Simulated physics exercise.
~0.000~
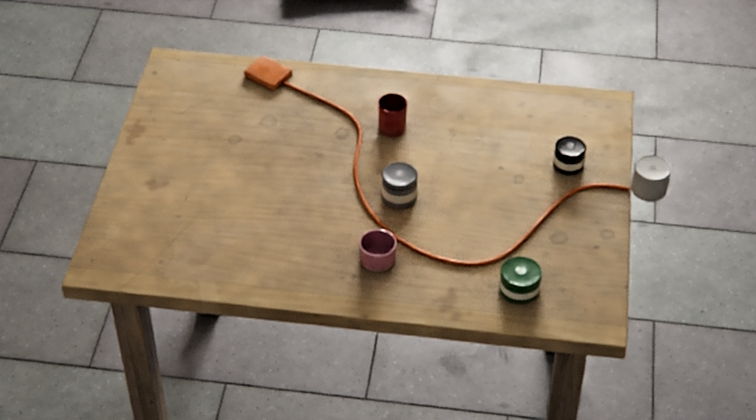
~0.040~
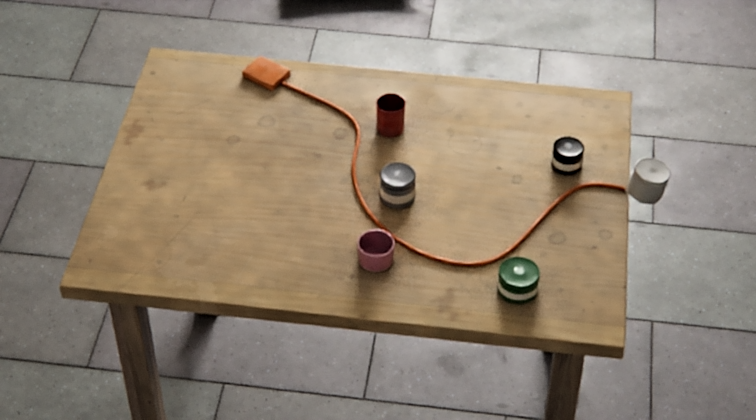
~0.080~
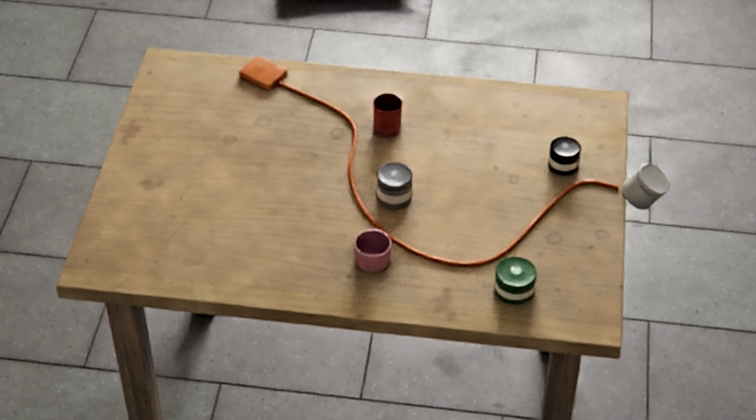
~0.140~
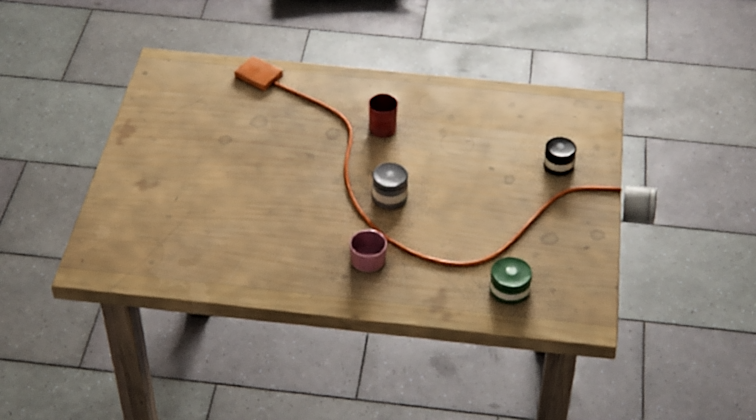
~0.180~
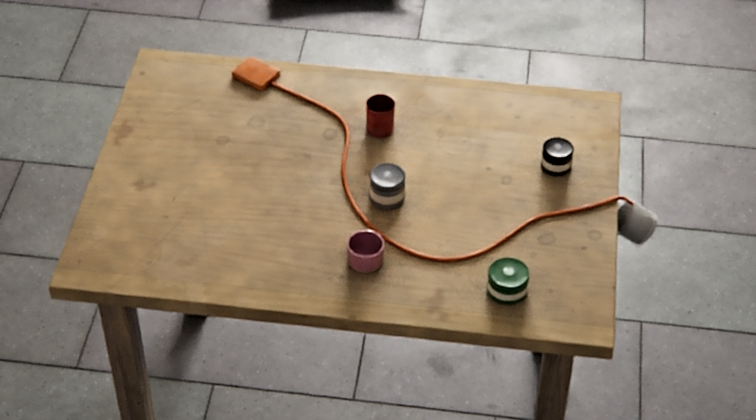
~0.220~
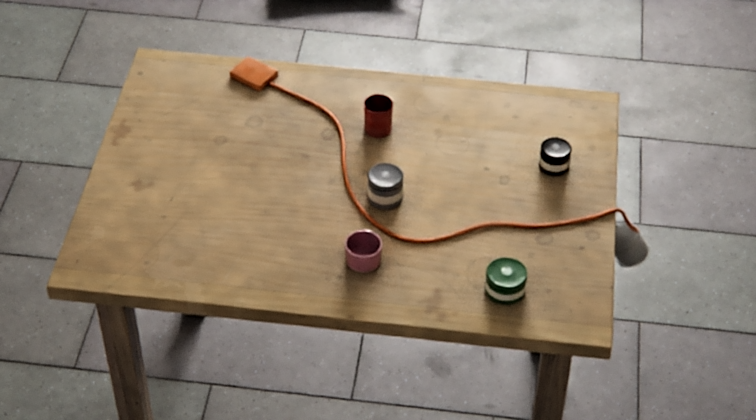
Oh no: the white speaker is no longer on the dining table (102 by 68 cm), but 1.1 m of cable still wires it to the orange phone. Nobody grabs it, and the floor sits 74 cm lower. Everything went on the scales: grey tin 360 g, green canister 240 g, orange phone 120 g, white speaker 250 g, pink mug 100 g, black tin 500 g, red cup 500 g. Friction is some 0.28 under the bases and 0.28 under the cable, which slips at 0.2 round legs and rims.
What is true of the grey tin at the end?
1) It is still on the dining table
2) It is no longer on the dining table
Answer: 1.
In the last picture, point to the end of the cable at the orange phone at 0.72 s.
Roughly at pixel (430, 214).
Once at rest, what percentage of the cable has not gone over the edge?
I'd estimate close to 20 per cent of the cable's length.
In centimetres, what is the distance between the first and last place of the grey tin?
Net displacement - grey tin 6 cm.
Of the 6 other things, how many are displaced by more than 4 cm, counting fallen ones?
In total, 2 of them qualify.
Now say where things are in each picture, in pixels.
Grey tin (400, 174); cable runs through (580, 189) (509, 252) (400, 240) (356, 171) (329, 103), in the first frame.
White speaker (651, 169); cable runs through (577, 188) (398, 240) (327, 103), in the second frame.
White speaker (646, 187); cable runs through (572, 187) (395, 240) (324, 103), in the third frame.
White speaker (640, 205); cable runs through (572, 190) (391, 241) (320, 103), in the fourth frame.
White speaker (634, 223); cable runs through (596, 205) (389, 241) (317, 103), in the fifth frame.
Grey tin (386, 175); cable runs through (622, 212) (515, 225) (402, 238) (345, 174) (314, 104), in the sixth frame.
By 0.5 s, the cable's tail end at (295, 154); grey tin 6 cm off its start, orange phone 23 cm off its start, white speaker over the edge.
By 0.7 s, the cable's tail end at (430, 214); grey tin 7 cm off its start, orange phone 57 cm off its start, white speaker over the edge.
By 1.0 s, the cable's tail end at (508, 266); grey tin 7 cm off its start at (405, 155), orange phone 76 cm off its start at (532, 263), white speaker over the edge.
By 1.2 s, the cable's tail end at (522, 262); grey tin 7 cm off its start, orange phone 78 cm off its start, white speaker over the edge.
By 2.4 s, the cable's tail end at (522, 262); grey tin 6 cm off its start at (405, 155), orange phone 78 cm off its start at (546, 263), white speaker over the edge, green canister 2 cm off its start at (512, 279).
